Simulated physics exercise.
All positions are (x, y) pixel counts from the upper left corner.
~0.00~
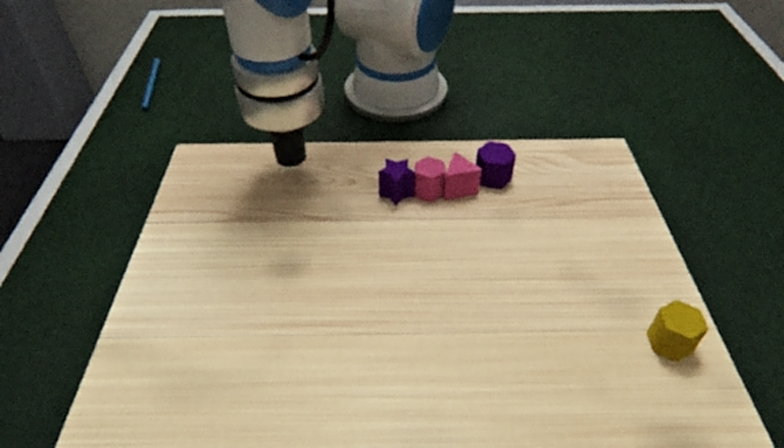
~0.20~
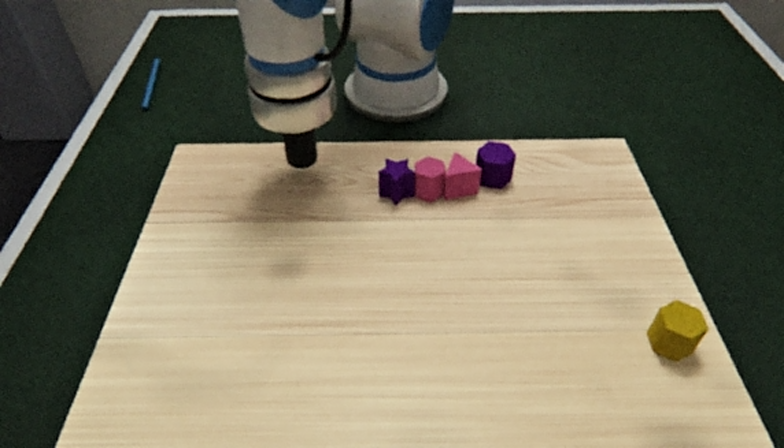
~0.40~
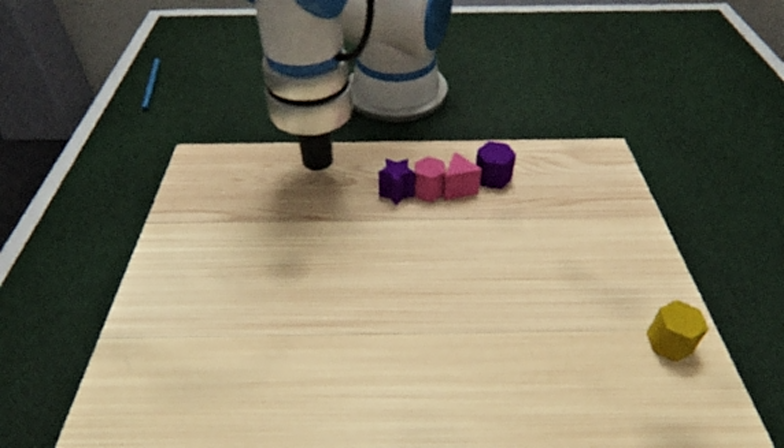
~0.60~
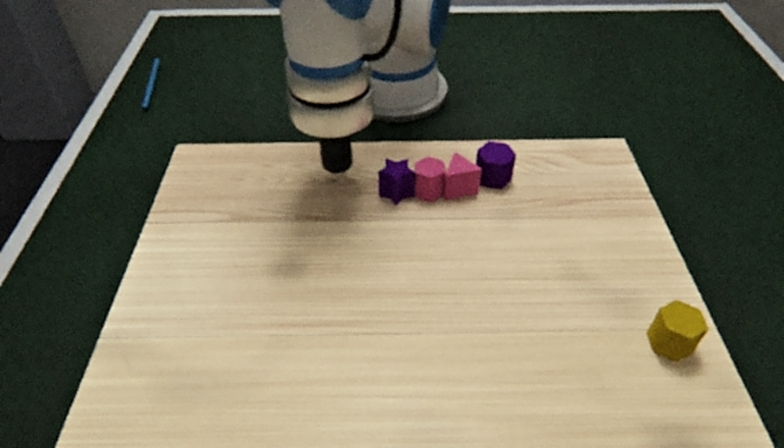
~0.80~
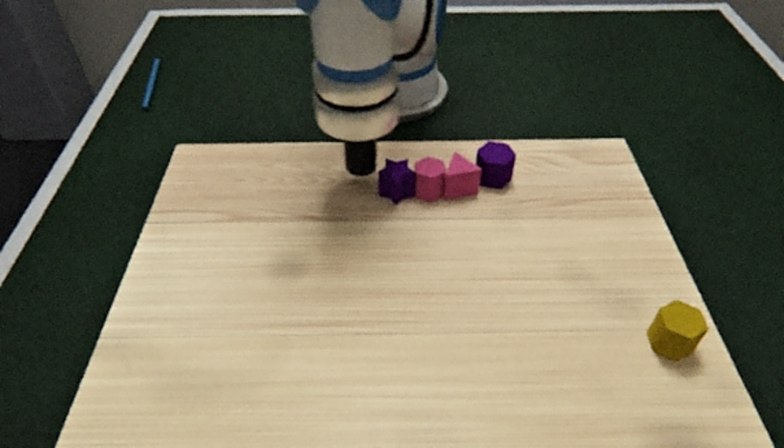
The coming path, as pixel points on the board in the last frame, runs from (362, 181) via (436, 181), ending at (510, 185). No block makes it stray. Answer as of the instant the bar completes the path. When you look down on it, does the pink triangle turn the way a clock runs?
Short answer: Yes.
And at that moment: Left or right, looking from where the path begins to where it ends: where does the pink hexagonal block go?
Facing from start to end, it will go to the right.
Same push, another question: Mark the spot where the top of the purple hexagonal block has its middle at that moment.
I think it will end close to (542, 149).
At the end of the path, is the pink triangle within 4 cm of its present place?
Going by the path, no.
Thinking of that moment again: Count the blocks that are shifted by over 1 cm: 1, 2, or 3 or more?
It displaces three or more.
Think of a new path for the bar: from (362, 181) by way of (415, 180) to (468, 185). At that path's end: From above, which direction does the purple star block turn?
The sense of turning is clockwise.
The first path, step by step. One third of the way, bar at (412, 167); purple star block at (419, 174), turned 60° clockwise; pink hexagonal block at (455, 178), turned 15° anticlockwise; pink triangle at (477, 168), turned 35° anticlockwise.
Two thirds of the way, bar at (463, 168); purple star block at (422, 174), turned 90° clockwise; pink hexagonal block at (456, 180), turned 25° anticlockwise; pink triangle at (491, 174).
At the end, bar at (513, 171); purple star block at (422, 174), turned 90° clockwise; pink hexagonal block at (456, 180), turned 25° anticlockwise; pink triangle at (513, 178), turned 85° clockwise; purple hexagonal block at (542, 149), turned 30° anticlockwise.
